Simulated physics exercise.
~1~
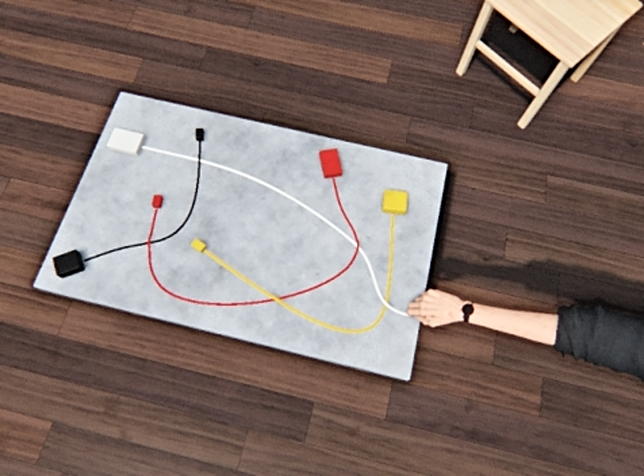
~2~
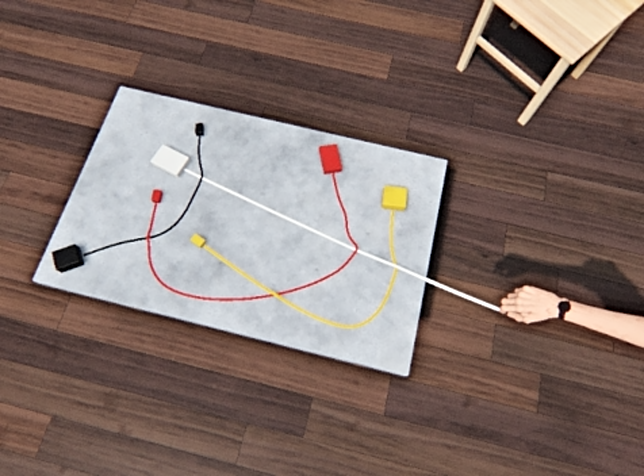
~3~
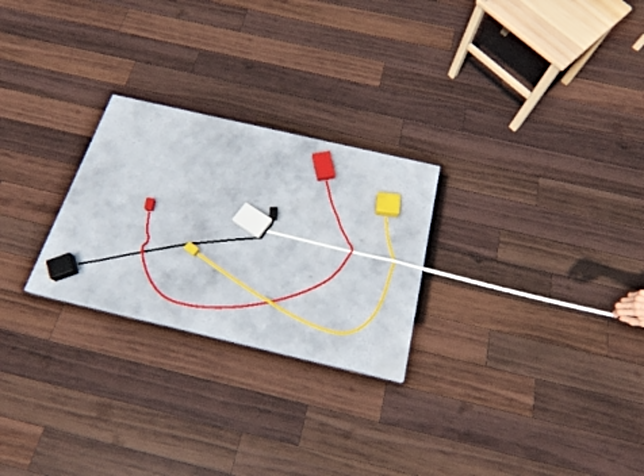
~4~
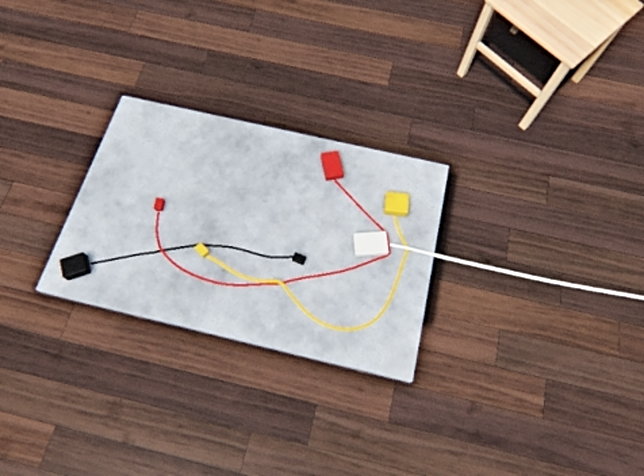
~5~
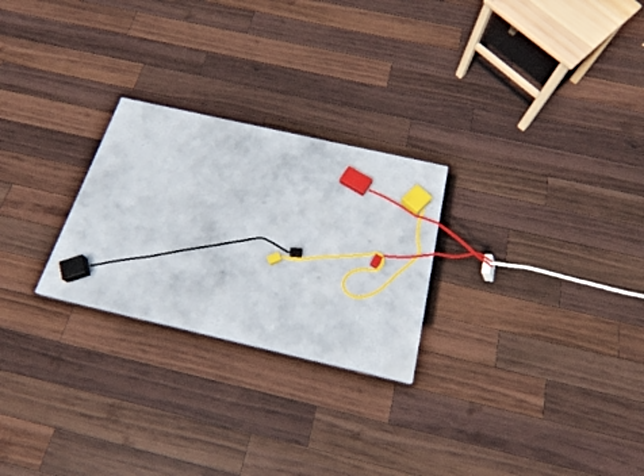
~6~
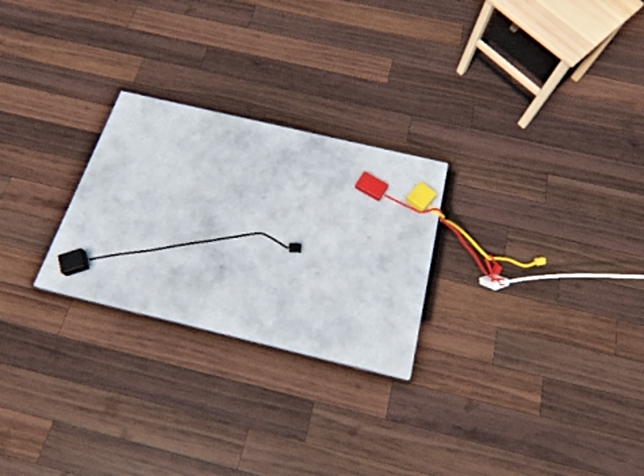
White lead pulled right by a hand, its charger shifting the black plug, then dragging red and yellow plugs off the board.
